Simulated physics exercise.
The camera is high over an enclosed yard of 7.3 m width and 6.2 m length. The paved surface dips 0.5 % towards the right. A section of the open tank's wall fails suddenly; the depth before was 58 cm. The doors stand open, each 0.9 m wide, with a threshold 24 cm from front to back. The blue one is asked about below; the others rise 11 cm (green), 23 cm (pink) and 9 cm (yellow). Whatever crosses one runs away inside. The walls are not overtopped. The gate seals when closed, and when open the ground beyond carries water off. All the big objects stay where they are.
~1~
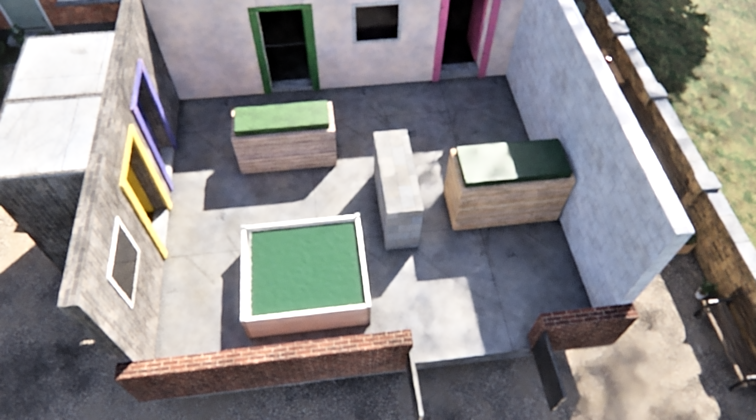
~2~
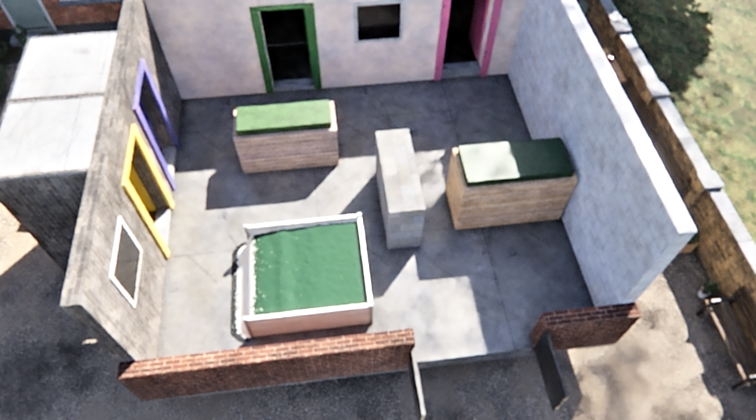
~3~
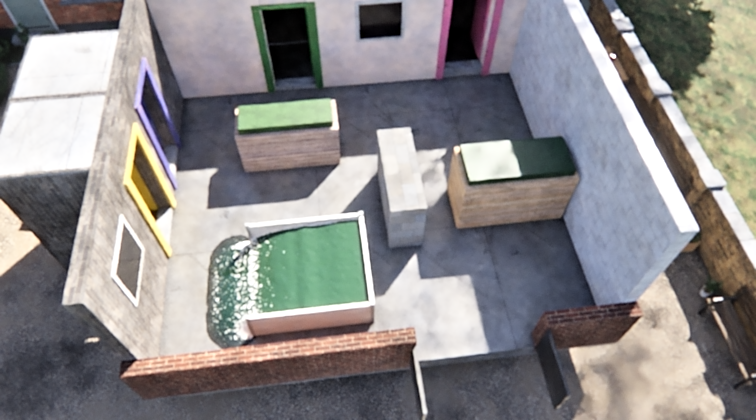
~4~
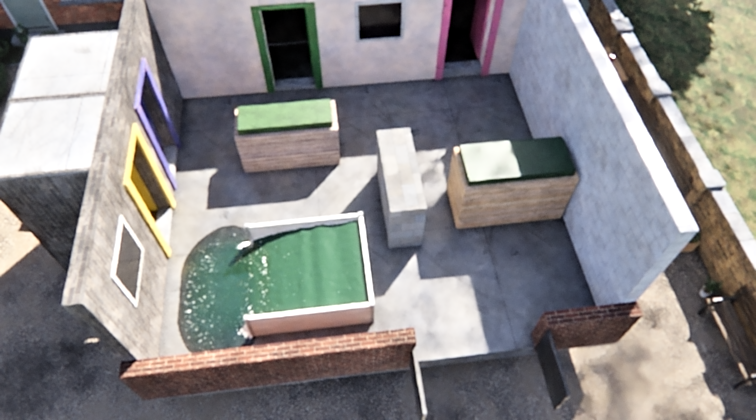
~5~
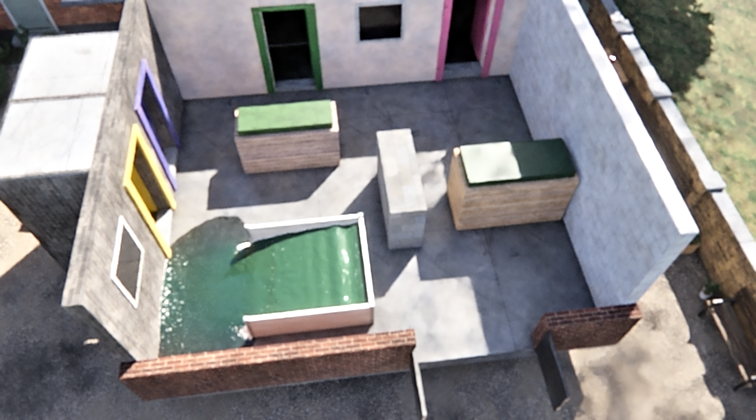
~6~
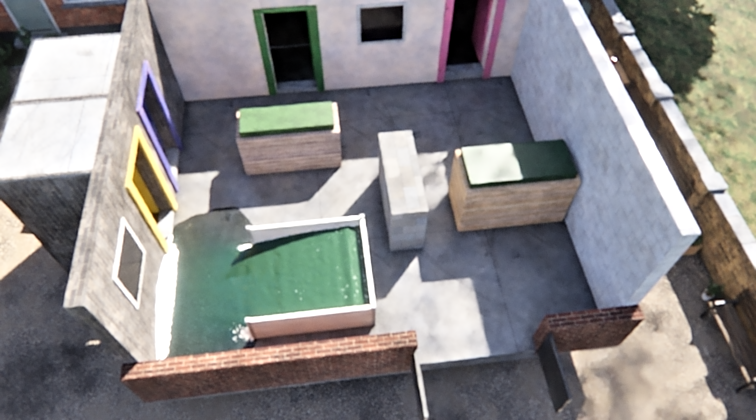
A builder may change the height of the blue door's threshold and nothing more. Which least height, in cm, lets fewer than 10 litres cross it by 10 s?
At least 5.5 cm or so.
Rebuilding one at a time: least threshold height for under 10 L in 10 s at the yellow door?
About 19 cm at yellow.
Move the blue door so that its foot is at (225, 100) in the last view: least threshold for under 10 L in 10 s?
About 16 cm.
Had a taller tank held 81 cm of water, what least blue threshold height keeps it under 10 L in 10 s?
Then roughly 8.5 cm.
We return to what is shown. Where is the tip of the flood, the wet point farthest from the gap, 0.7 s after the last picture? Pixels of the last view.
Near (179, 174).
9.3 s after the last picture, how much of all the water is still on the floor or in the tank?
About 92 per cent.
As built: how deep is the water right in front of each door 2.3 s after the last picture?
In cm: Blue 8, green 0, pink 0, yellow 14.
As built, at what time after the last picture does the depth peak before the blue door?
At about 1.8 s.
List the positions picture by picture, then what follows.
In the first picture, still water, 58 cm deep, in the open tank at (304, 267); the blue door at (157, 133) is dry.
In the second picture, the front is at (237, 333), 0.3 m from the gap at (252, 283); 0.4 m2 of floor is wet, 58 cm left at the back.
In the third picture, the front is at (211, 305), 0.8 m from the gap at (254, 283); 1.3 m2 of floor is wet, 58 cm left at the back.
In the fourth picture, the front is at (184, 328), 1.2 m from the gap at (254, 284); 2.4 m2 of floor is wet, 58 cm left at the back.
In the fifth picture, water pours out at (254, 285) and has run 1.5 m, to (160, 349); about 7 cm deep outside, 54 cm at the back.
In the sixth picture, the gap is at (256, 287), the front 1.7 m out at (163, 244); the back of the open tank holds 48 cm; 1.4 m in a straight line remain to the blue door at (163, 134).
Then, 0.7 s after the last picture water covers 15 % of the floor, deepest (44 cm) near (158, 379); it has not reached the blue door.
Then, 2.3 s after the last picture water covers 30 % of the floor, deepest (26 cm) near (158, 379); 8 cm at the blue door, 0 litres in over its 14 cm threshold.
Then, 9.3 s after the last picture water covers 95 % of the floor, deepest (10 cm) near (544, 176); 7 cm at the blue door, 0 litres in over its 14 cm threshold.
At the blue door as built, the water peaked near 8 cm, 1.7 s after the last picture.
Run again over the same 10 s with other heights there, 15 litres in over 5 cm, 5 litres over 6.5 cm. The limit of 10 litres is kept from about 5.5 cm up.
